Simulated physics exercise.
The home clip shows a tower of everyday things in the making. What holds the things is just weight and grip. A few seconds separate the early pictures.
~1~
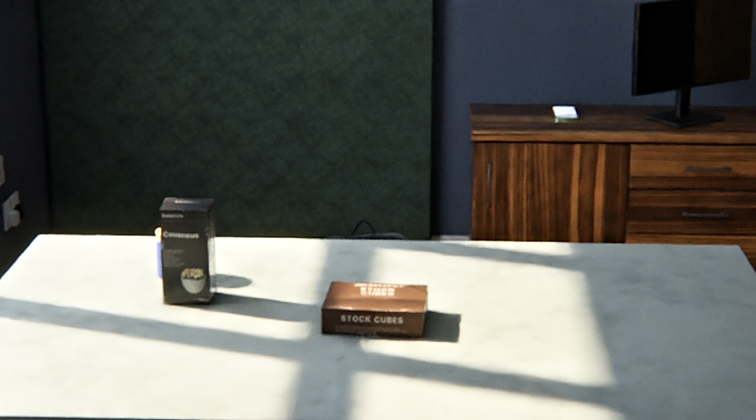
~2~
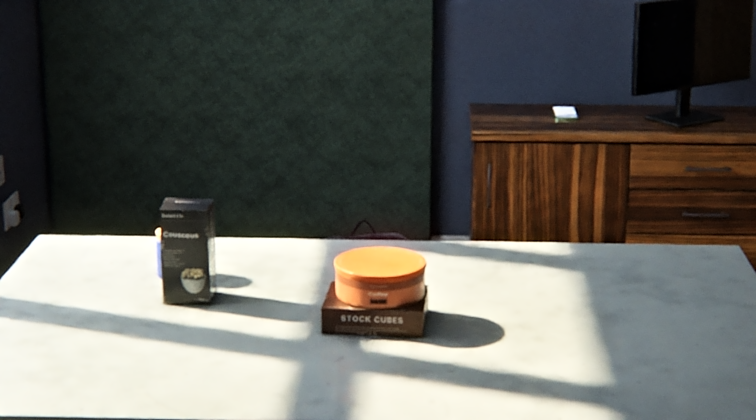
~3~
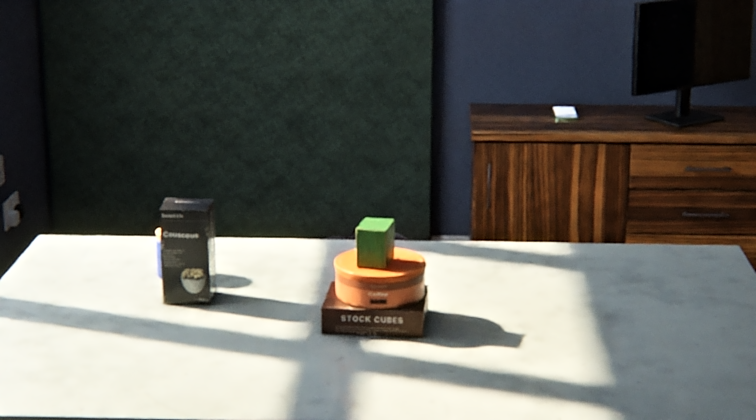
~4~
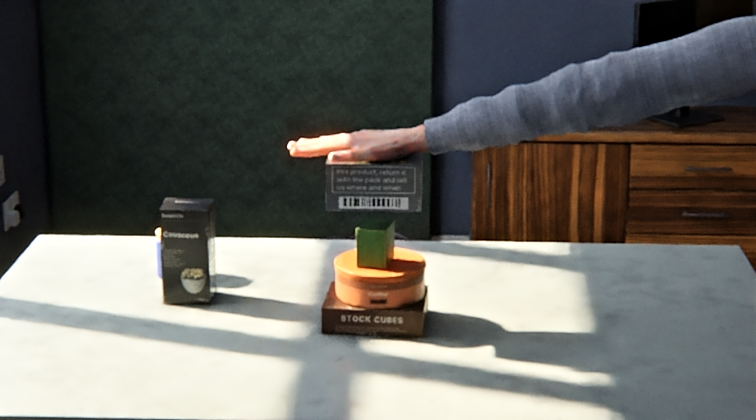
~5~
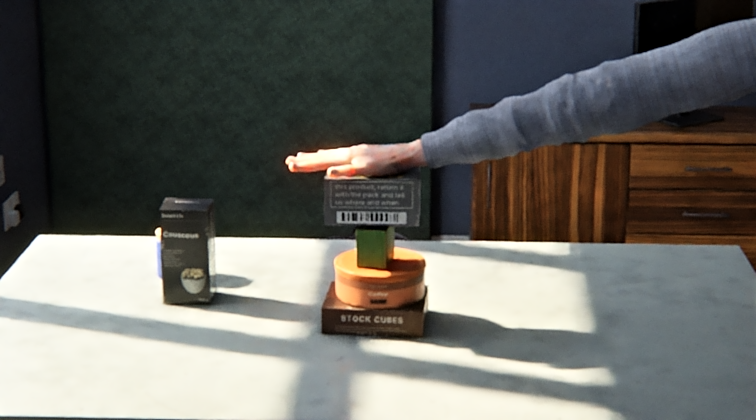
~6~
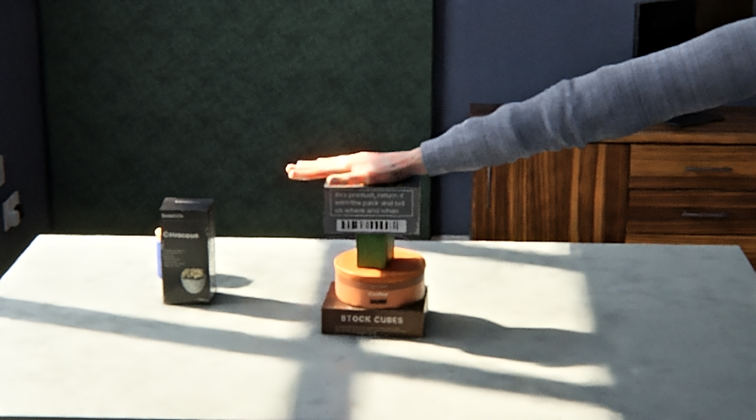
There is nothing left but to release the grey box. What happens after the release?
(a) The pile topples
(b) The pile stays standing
The pile stays standing.
Then, 0.70 s after the last picture, nothing has stirred.
Then, 1.60 s after the last picture, grey box resting near (373, 200).
At rest, all 6 in place. Seen from the same camera at the end, grey box near (374, 200). The pile holds.
